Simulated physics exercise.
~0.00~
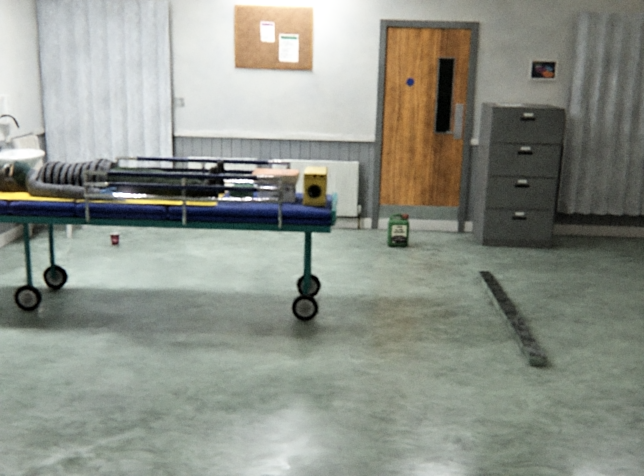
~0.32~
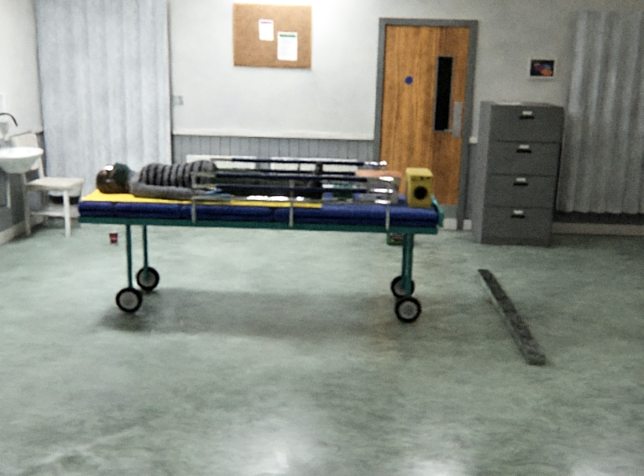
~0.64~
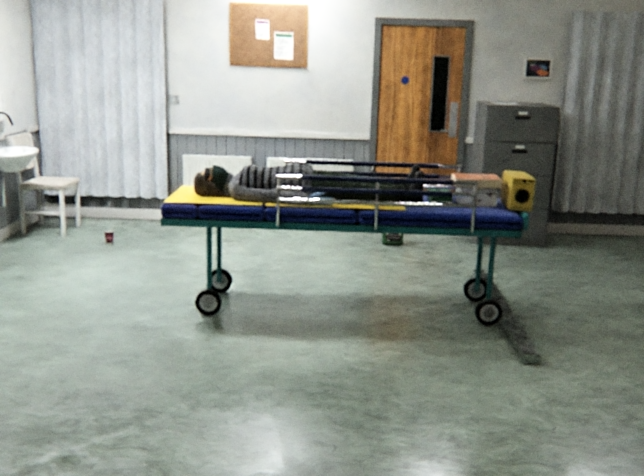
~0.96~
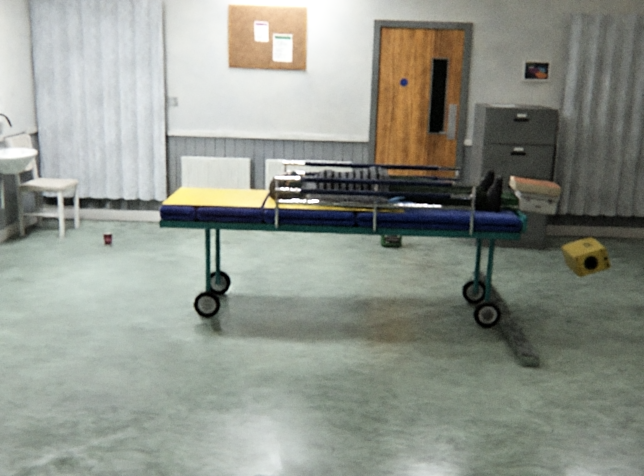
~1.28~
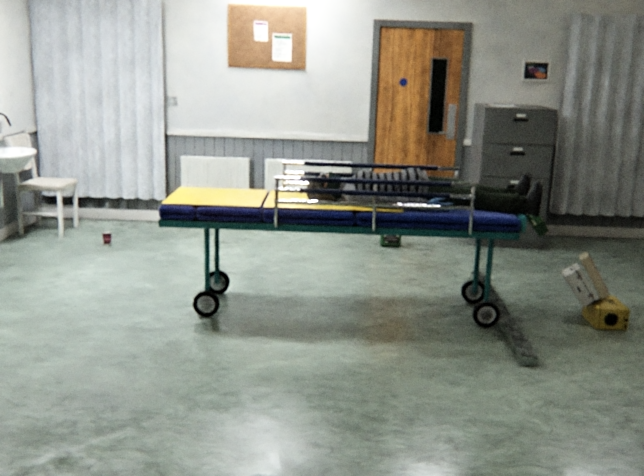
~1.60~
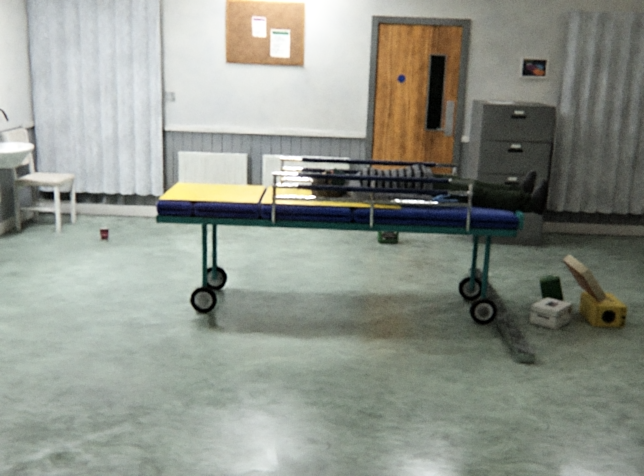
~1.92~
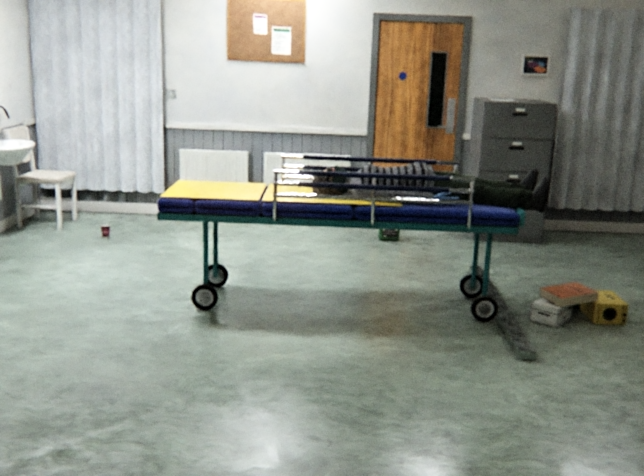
A person lying on a wheeled trolley rolled right, feet first, until it stopped abruptly at a floor strip; they slid onward as the yellow box, case, folder and green box tumbled to the floor, ending with their feet past the end.
